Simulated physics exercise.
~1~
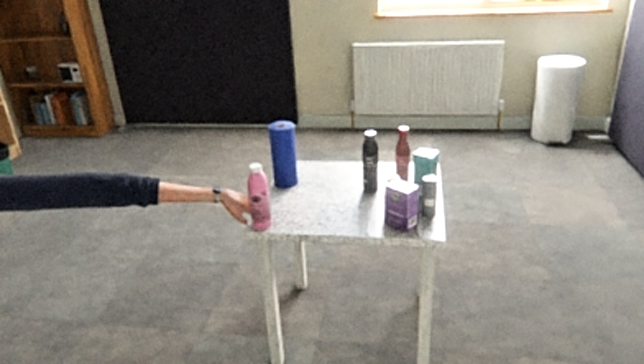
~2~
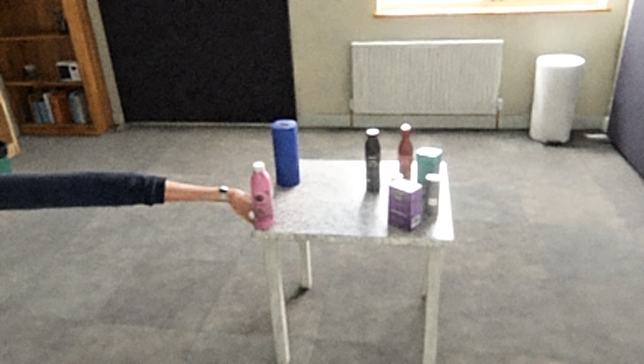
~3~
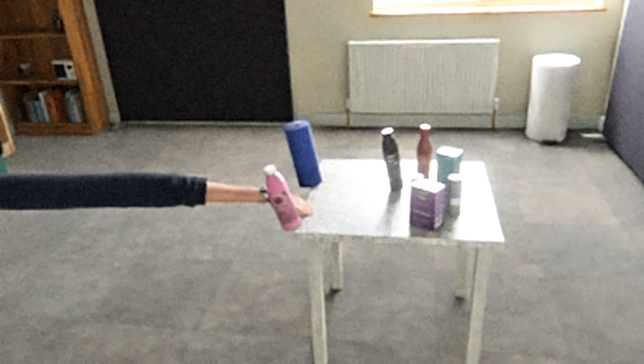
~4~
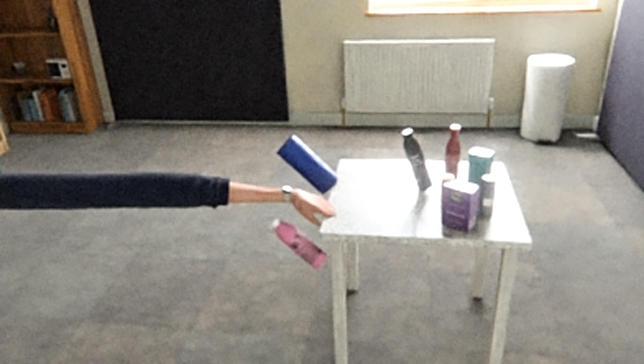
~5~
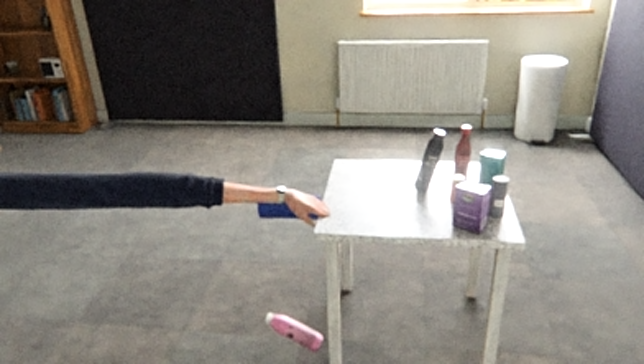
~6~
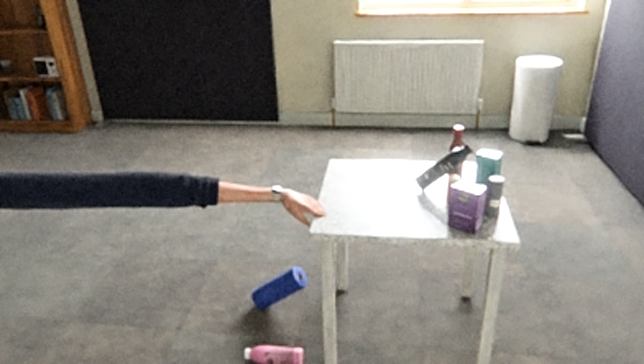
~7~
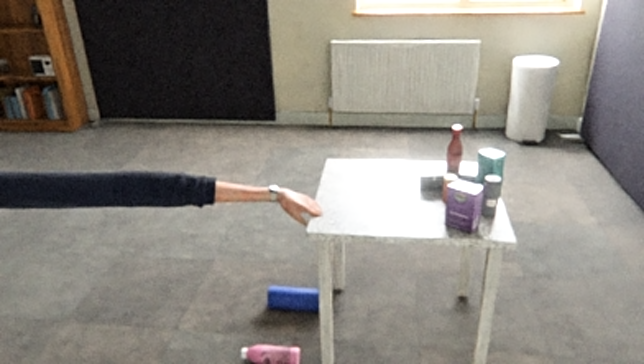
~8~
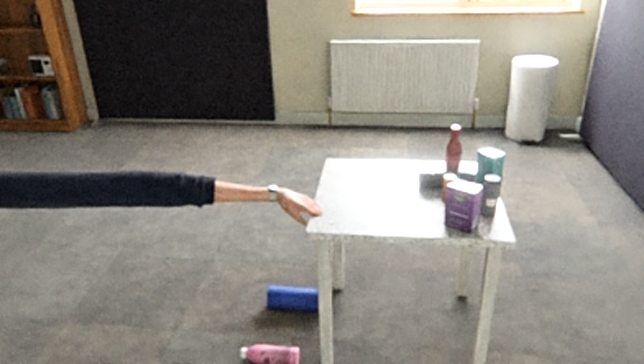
A small pale table holding bottles and packets stands on a grey floor, seen from the front and slightly above, with a radiator behind and an arm reaching in from the left. A pink bottle and blue roll stand on its left, with black and red bottles, a turquoise carton and a purple packet further right. The hand pulls the table right; the pink bottle and roll tip off the left edge and fall to the floor. As the table stops, the black bottle topples onto its side, while the carton, packet and red bottle stay upright.
